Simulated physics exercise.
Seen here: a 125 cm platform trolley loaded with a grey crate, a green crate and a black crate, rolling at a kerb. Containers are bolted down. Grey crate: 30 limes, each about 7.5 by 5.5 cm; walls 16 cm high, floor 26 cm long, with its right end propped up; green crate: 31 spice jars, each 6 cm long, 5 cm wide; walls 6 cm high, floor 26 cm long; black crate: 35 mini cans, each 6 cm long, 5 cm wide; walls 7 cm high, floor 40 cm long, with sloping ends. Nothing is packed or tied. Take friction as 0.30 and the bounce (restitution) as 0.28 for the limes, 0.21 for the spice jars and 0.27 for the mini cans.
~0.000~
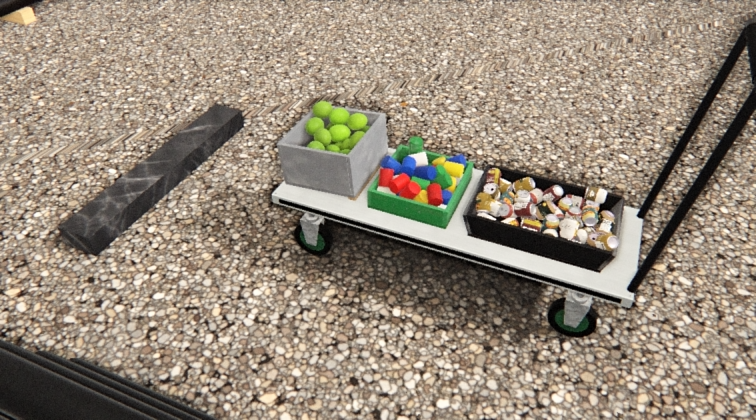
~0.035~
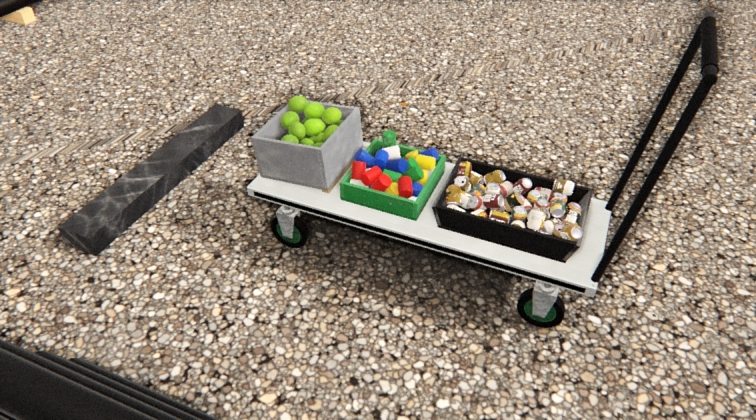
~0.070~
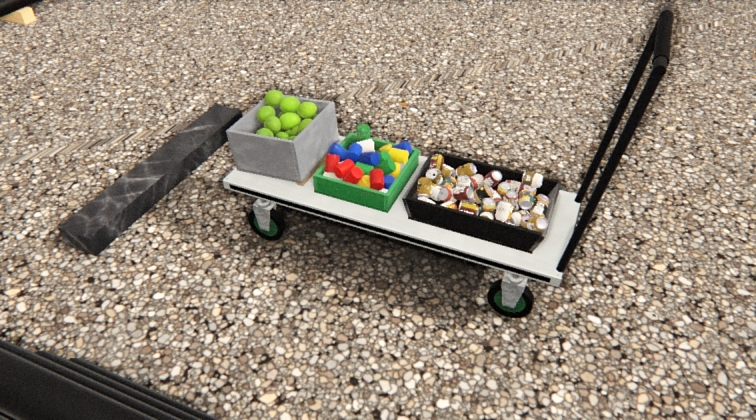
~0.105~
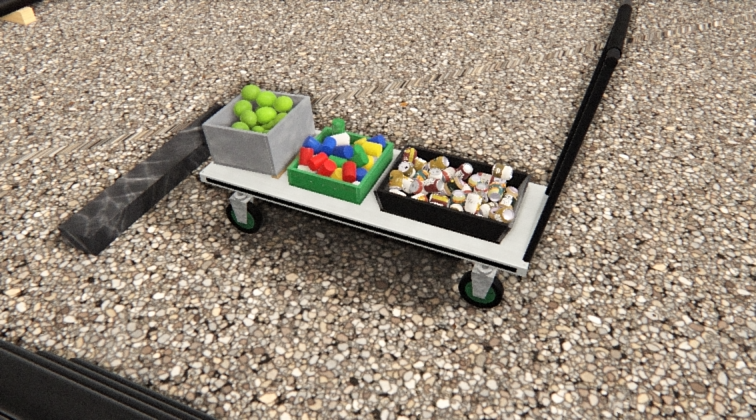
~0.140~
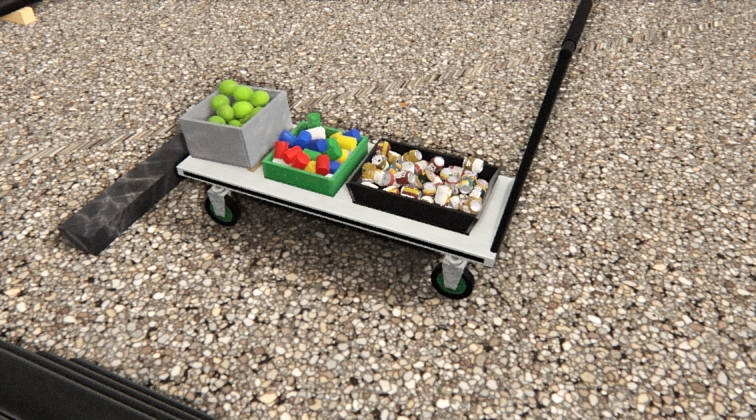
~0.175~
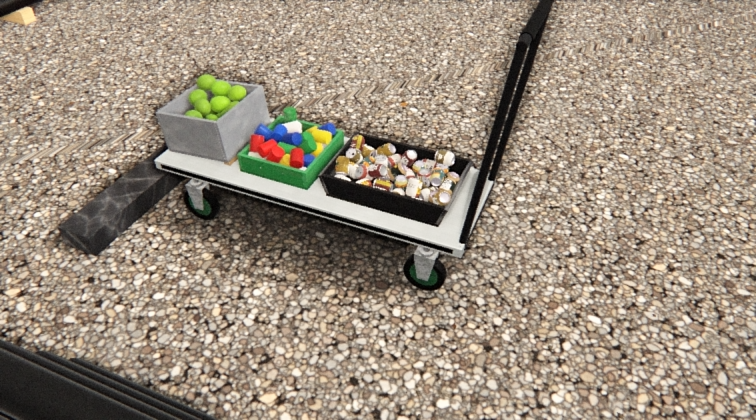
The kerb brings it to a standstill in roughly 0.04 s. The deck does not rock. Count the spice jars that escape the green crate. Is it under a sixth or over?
Out of the green crate go more than a sixth of the spice jars.
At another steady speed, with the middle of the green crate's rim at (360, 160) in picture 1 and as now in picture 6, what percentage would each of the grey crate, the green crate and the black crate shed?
Then grey crate 0, green crate 10, black crate 0 per cent.
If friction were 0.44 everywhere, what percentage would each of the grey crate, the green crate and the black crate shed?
Then grey crate 10, green crate 30, black crate 20 per cent.
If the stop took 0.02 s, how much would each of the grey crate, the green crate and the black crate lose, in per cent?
In that case grey crate 10, green crate 30, black crate 30 per cent.
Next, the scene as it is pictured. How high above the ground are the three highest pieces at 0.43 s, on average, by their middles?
About 60 cm.
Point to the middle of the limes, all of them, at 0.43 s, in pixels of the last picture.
Near (177, 105).
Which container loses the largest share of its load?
The green crate.
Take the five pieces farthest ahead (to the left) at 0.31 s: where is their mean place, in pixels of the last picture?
Around (160, 96).
After 0.21 s, impact.
After 0.31 s, 1 of 30 out of the grey crate, 4 of 31 out of the green crate and 0 of 35 out of the black crate.
After 0.43 s, 1 of 30 out of the grey crate, 9 of 31 out of the green crate and 4 of 35 out of the black crate.
After 0.66 s, 2 of 30 out of the grey crate, 11 of 31 out of the green crate and 8 of 35 out of the black crate.
Outcome (at 1.17 s), 2 of 30 out of the grey crate, 12 of 31 out of the green crate and 9 of 35 out of the black crate. Asked share, 12 of 31, 39 per cent.
